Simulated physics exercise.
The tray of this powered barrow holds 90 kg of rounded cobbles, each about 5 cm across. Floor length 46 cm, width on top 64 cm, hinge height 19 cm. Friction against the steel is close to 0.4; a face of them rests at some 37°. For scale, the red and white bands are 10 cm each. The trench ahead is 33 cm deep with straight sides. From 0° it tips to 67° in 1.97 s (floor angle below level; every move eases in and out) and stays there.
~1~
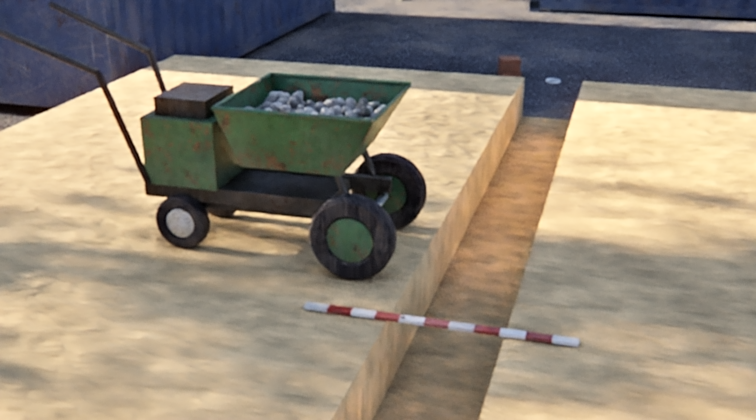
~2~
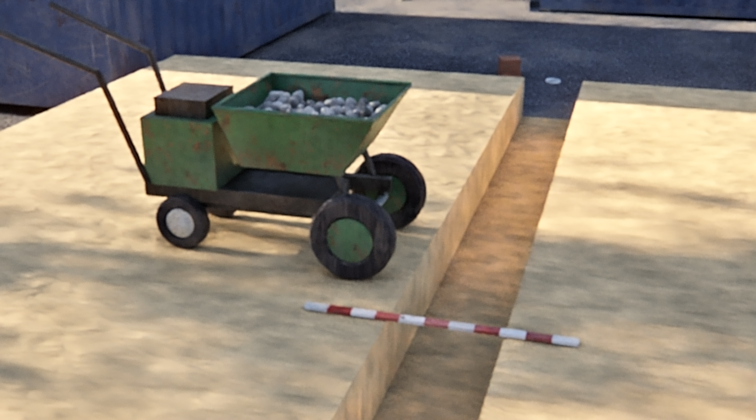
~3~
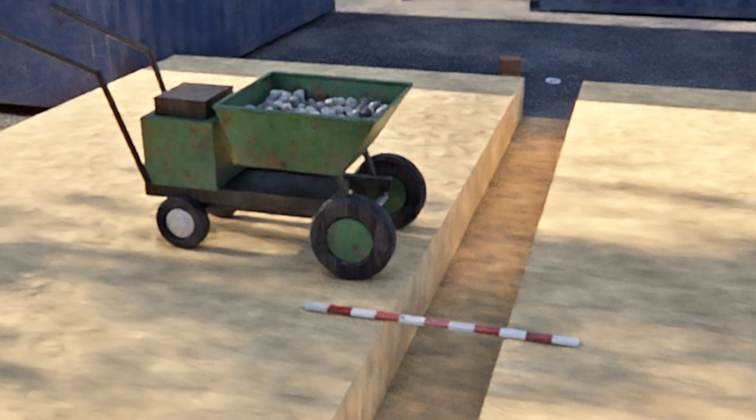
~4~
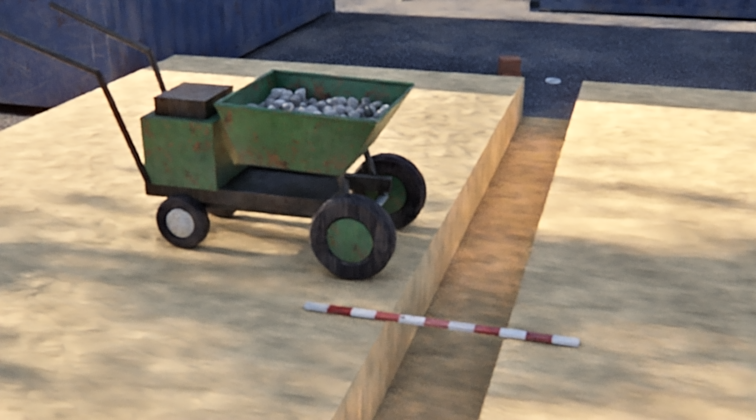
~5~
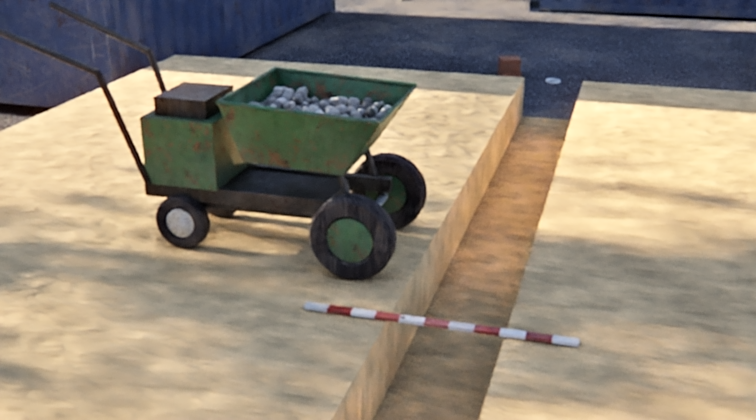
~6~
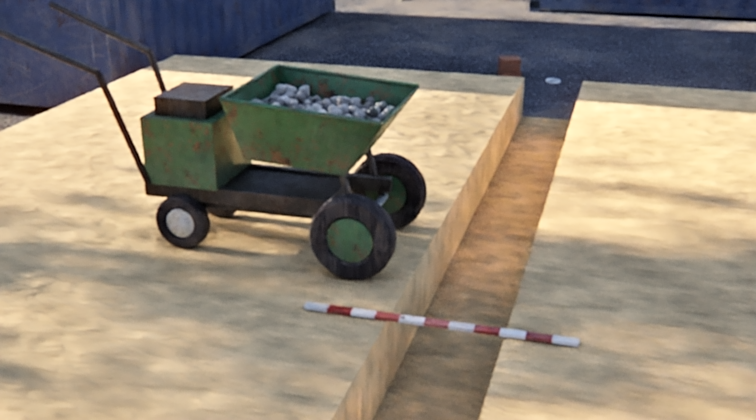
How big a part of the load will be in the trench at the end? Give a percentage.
Close to 59 in a hundred.
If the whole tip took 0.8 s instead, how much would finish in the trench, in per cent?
Then about 40 per cent.
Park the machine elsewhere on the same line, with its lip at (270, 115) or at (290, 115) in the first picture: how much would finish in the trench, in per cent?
Near 60 per cent from the first place, 80 from the second.
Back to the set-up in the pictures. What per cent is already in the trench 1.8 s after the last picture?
About 15 per cent by then.
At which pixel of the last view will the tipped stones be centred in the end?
Around (503, 320).
Then, 1.2 s after the last picture the floor is at 57°, 100 % in the tray; the foremost stones are at (465, 180).
Then, 1.8 s after the last picture the floor is at 67°, 72 % in the tray, 16 % in the trench, 12 % past the trench; the foremost stones are at (577, 273).
Then, 2.1 s after the last picture the floor is at 67°, 49 % in the tray, 29 % in the trench, 22 % past the trench; the foremost stones are at (646, 290).
Then, 4.1 s after the last picture the floor is at 67°, 17 % in the tray, 59 % in the trench, 23 % past the trench; the foremost stones are at (680, 285).
